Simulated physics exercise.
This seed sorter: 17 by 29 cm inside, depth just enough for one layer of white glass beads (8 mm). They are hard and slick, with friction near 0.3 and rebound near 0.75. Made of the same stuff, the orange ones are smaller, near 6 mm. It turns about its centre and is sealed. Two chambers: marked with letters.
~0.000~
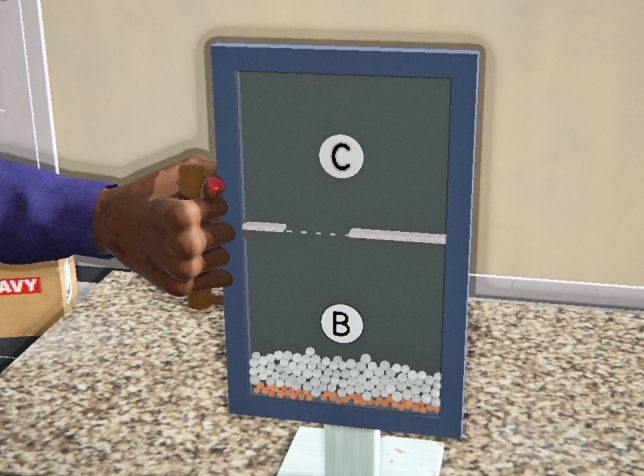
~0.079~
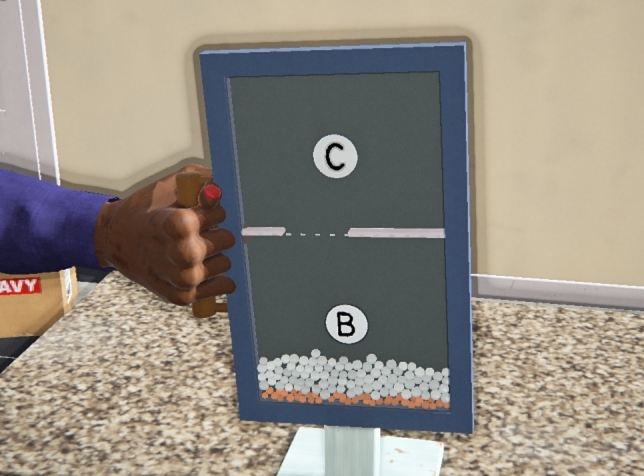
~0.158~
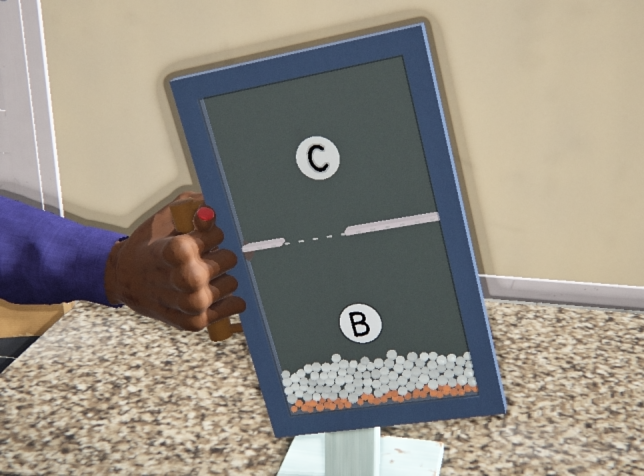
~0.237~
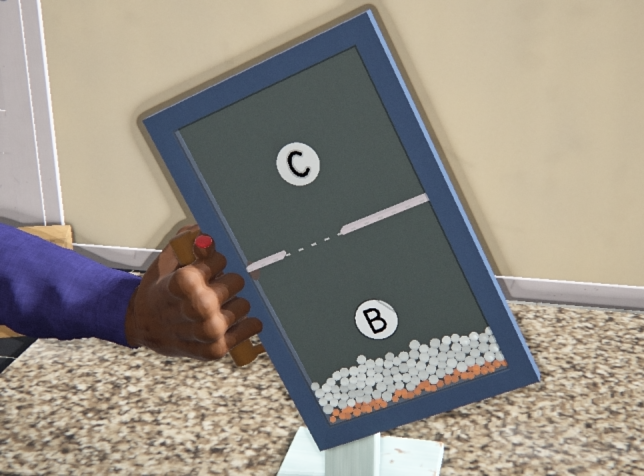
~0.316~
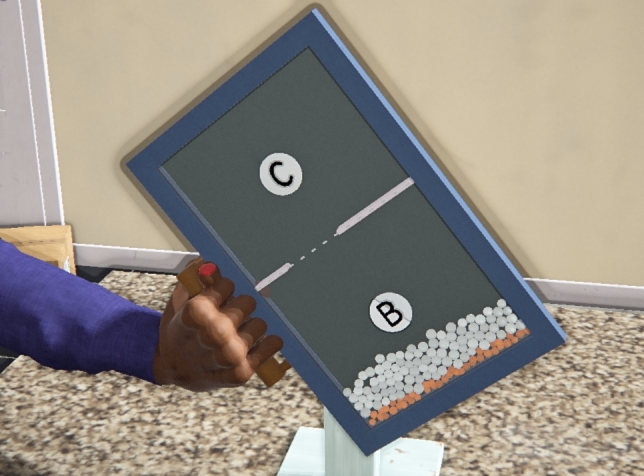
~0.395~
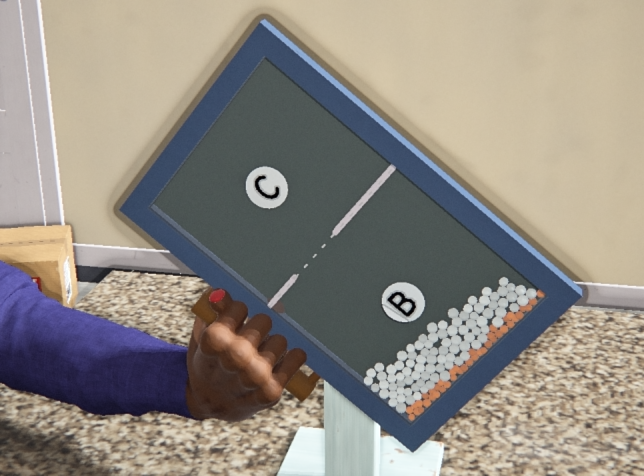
A blue-framed seed sorter, gripped at its left edge by a hand in a purple sleeve, turns anticlockwise from upright to steeply leaning left, its beads tilting with it and sloping up to the right. Chamber C sits above chamber B, divided by a pale, gapped wall, with white beads over smaller orange ones in B. The fixed, front-on view shows a speckled counter against a beige wall.
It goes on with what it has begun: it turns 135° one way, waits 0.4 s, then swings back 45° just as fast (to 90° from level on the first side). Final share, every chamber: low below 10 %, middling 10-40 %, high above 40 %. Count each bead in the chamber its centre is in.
B: High; C: High.
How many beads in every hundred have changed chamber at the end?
About 50 percent.
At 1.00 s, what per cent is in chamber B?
I'd say close to 90 in a hundred.
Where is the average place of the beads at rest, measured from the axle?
The middle sits around 2 cm left of it and 7 cm below it.
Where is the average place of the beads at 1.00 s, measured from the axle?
7 cm right, 1 cm below.
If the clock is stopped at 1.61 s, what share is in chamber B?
50 per cent.
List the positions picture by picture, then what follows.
In the first picture, level; about 130 beads; load centre (342, 383); top bead (310, 352); B (342, 324), C (341, 157).
In the second picture, turned 3° anticlockwise; load centre (350, 384); top bead (372, 359).
In the third picture, turned 14° anticlockwise; load centre (375, 383); top bead (468, 356); wall ends (242, 249) to (281, 242), (348, 231) to (443, 215).
In the fourth picture, turned 26° anticlockwise; load centre (405, 377); top bead (490, 331).
In the fifth picture, turned 39° anticlockwise; load centre (431, 366); top bead (502, 304).
In the sixth picture, turned 51° anticlockwise; load centre (449, 353); top bead (504, 282); B (403, 302), C (267, 188).
After 1.00 s, it stands 135° anticlockwise; the beads' middle is 7 cm right of and 1 cm below the centre; B 90 %, C 10 %.
After 1.61 s, it stands 113° anticlockwise; the beads' middle is in line with and 7 cm below the centre; B 50 %, C 50 %.
After 1.83 s, it stands 90° anticlockwise; the beads' middle is 3 cm left of and 6 cm below the centre; B 50 %, C 50 %.
All still by 2.5 s, it stands 90° anticlockwise; B 50 %, C 50 %.
